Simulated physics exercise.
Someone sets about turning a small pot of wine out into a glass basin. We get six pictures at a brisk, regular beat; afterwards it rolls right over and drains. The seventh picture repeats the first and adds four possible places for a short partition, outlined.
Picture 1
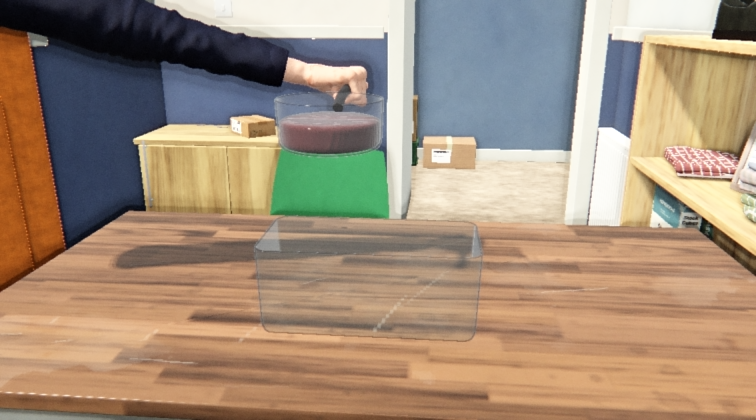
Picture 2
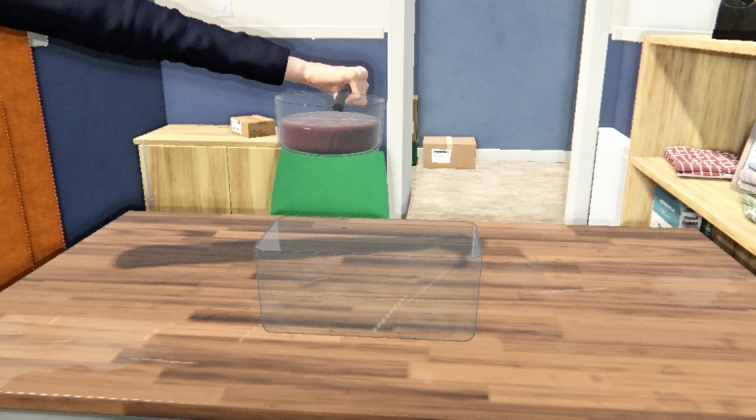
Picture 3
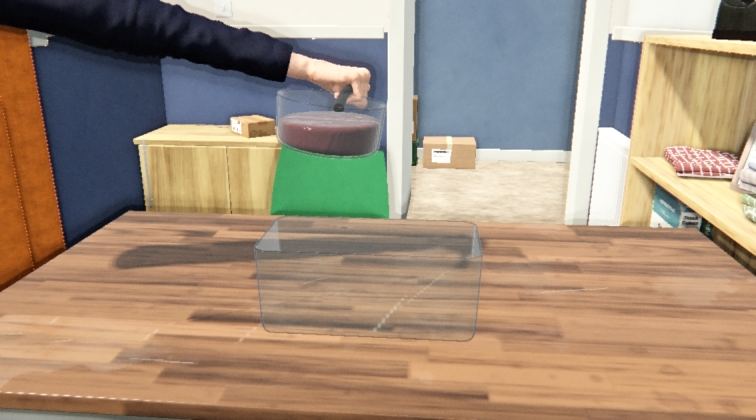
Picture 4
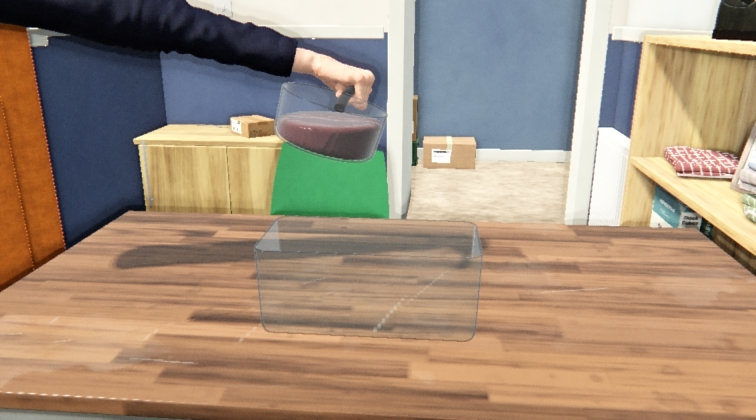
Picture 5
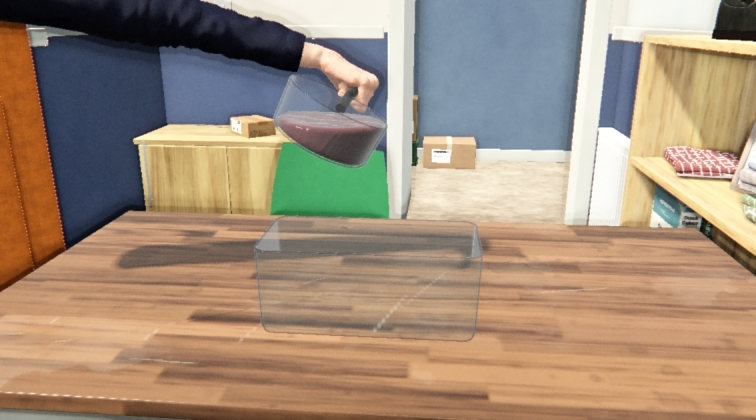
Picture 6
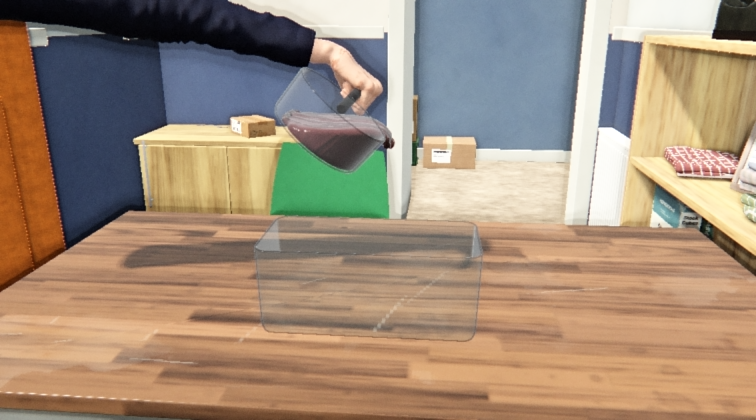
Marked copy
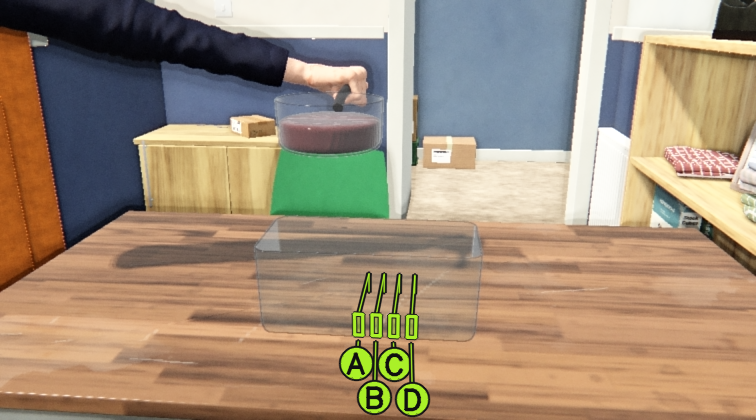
A hand in a dark sleeve holds a small clear pot of dark red wine upright above a wooden table, behind an empty glass basin. The hand gradually tilts the pot to the right, and the wine shifts toward the lower side until a little of it just passes over the lip.
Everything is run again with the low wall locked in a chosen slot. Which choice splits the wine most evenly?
D.
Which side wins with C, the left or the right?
The right one.
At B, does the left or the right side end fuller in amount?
The right side.
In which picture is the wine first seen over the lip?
In picture 6.
In lime, A at (358, 341); B at (375, 342); C at (393, 342); D at (411, 343).
With A, about 7 % ends left of the wall and 92 % right of it.
With B, about 11 % ends left of the wall and 89 % right of it.
With C, about 26 % ends left of the wall and 73 % right of it.
With D, about 48 % ends left of the wall and 51 % right of it.
